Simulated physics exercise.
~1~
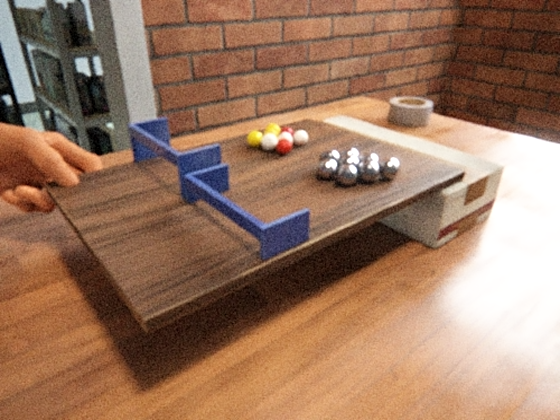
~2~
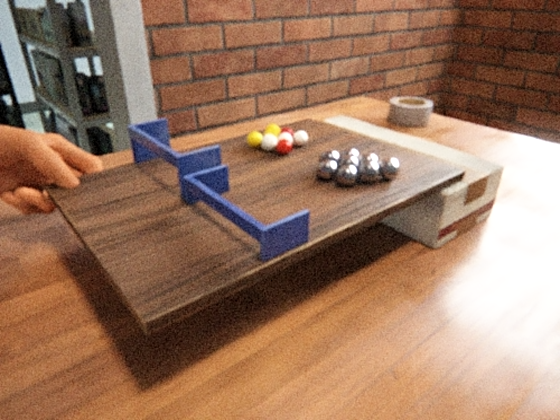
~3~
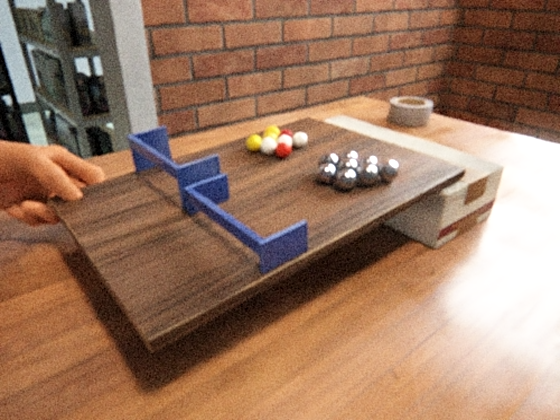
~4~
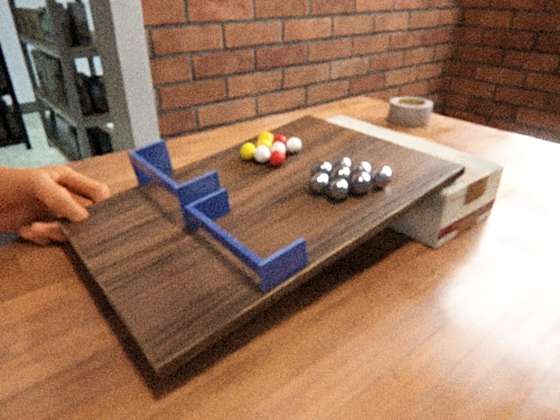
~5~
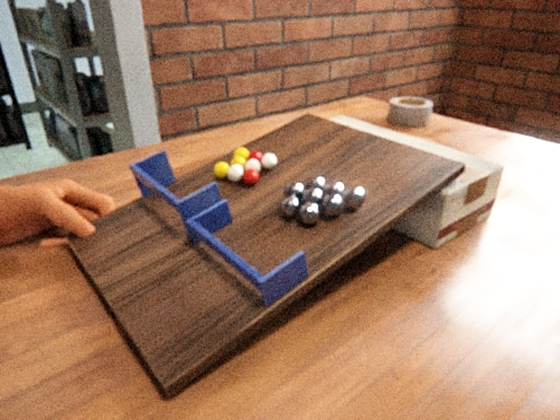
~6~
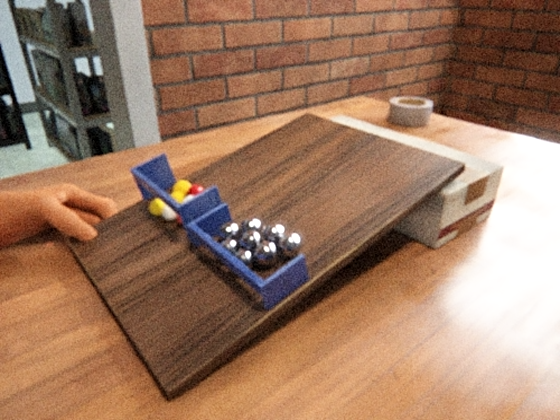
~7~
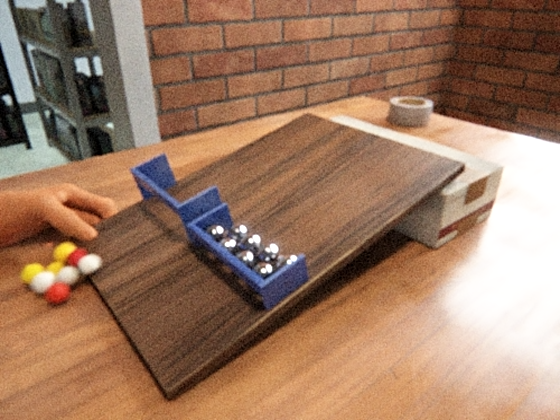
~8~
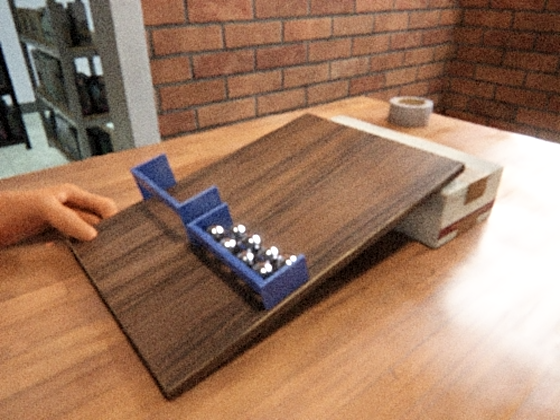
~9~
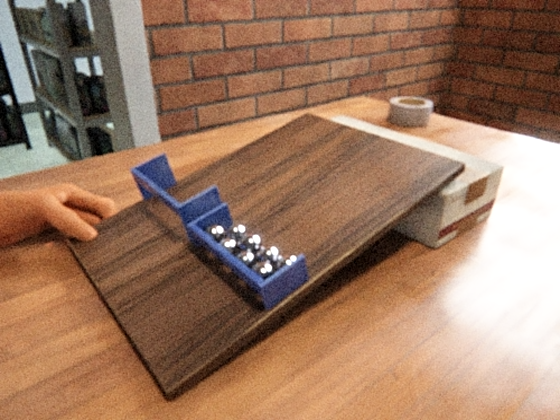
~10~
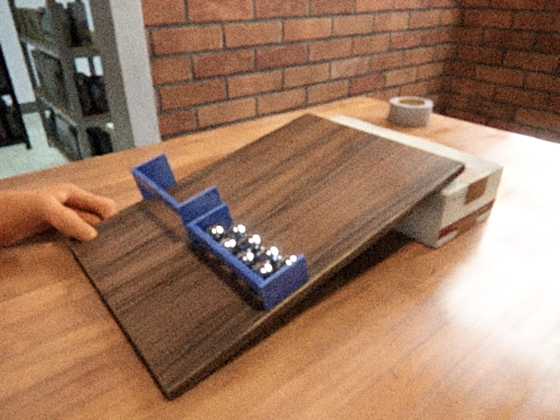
The video shows a hand lowering one end of a wooden board holding two groups of balls above blue barriers. Both groups roll down leftward; the dark shiny balls stop behind the nearer barrier, while the colourful ones pass the farther barrier, leave the board and roll out of view.
